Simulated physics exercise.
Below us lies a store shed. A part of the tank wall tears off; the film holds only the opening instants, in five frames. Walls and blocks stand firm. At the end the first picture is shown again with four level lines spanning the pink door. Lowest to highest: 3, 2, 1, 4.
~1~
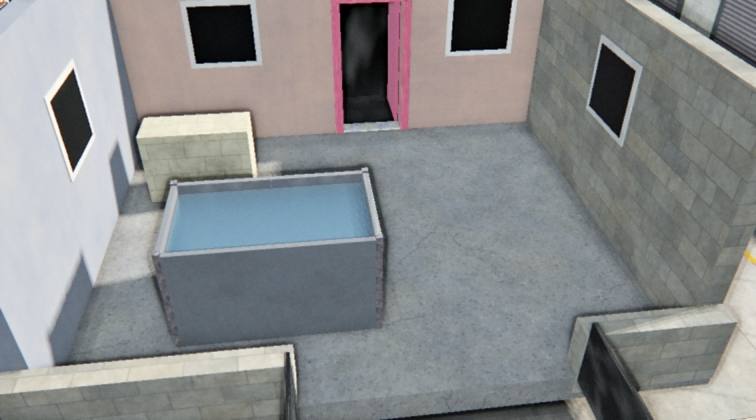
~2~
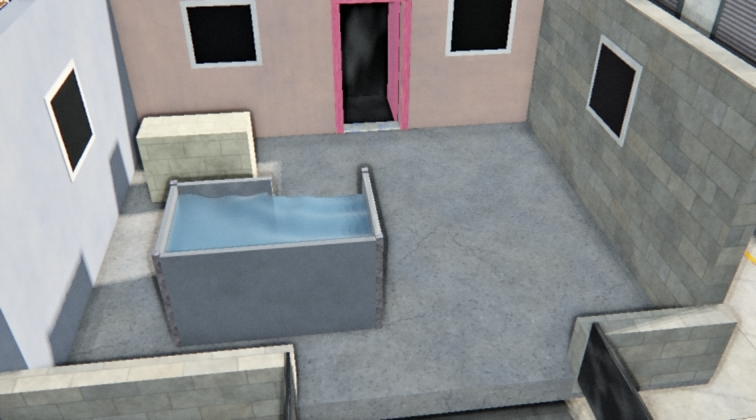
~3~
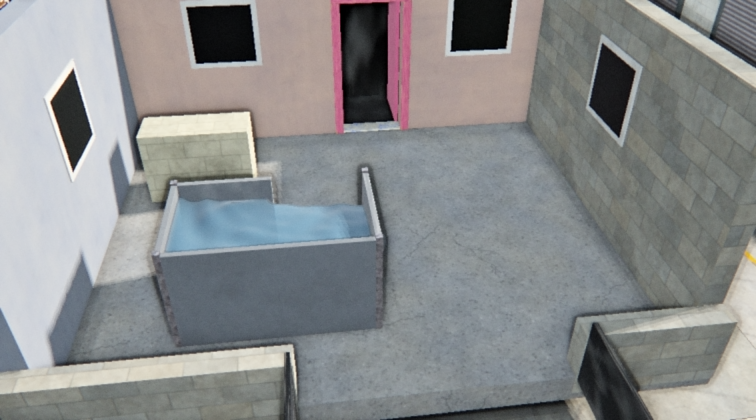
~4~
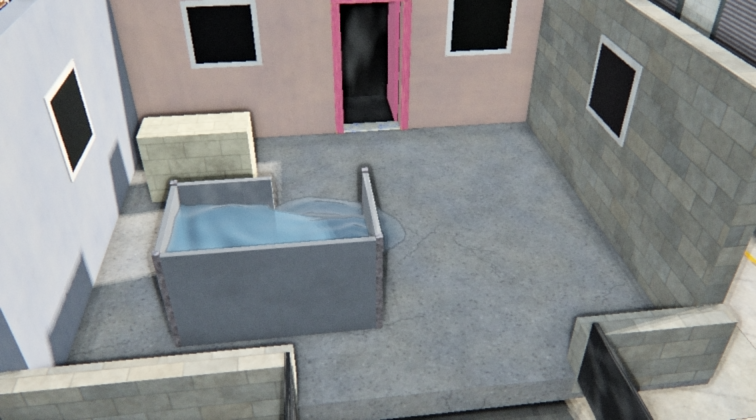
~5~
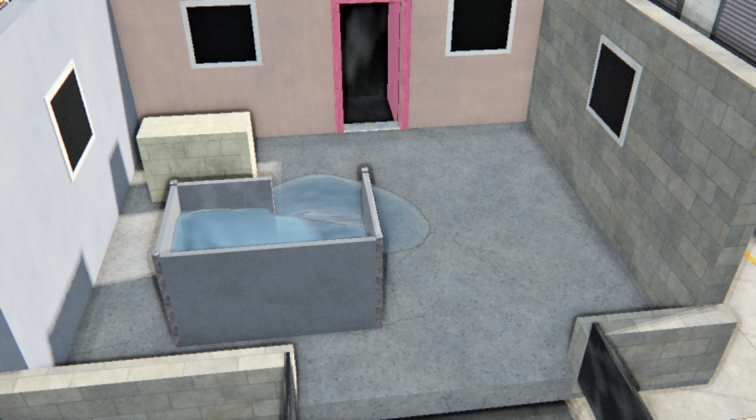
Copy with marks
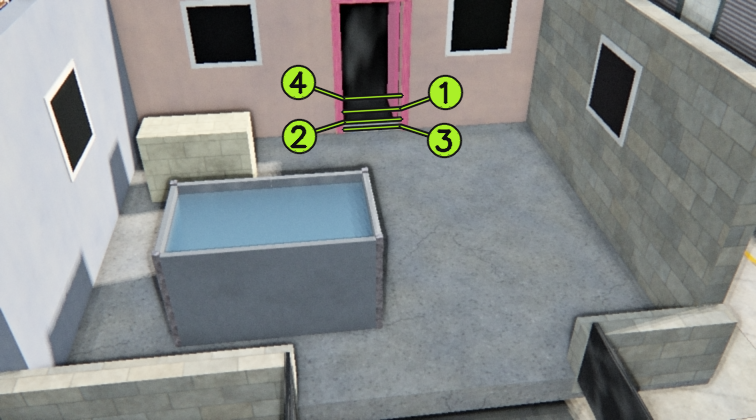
At first, water lies still in a grey rectangular tank in a walled yard, near a pink doorway. Part of the tank's back wall is suddenly gone, and the water ripples and sinks unevenly. It then pours out through the gap, spreading in a rounded sheet across the ground behind and right of the tank.
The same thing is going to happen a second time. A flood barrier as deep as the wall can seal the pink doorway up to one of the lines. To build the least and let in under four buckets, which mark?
The answer is height 1.
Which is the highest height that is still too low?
The answer is 2.
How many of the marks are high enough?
Two of the four.
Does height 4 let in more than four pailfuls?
No.
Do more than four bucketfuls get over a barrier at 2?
Yes, that goes wrong.
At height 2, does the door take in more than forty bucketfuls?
No, it does not.
On the marked copy, 1 at (372, 110); 2 at (372, 120); 3 at (372, 127); 4 at (372, 97); from the bottom up 3, 2, 1, 4.
For height 1, a bucket or two gets in.
For height 2, about 13 bucketfuls get in.
For height 3, dozens of bucketfuls pour in.
For height 4, nothing gets over.
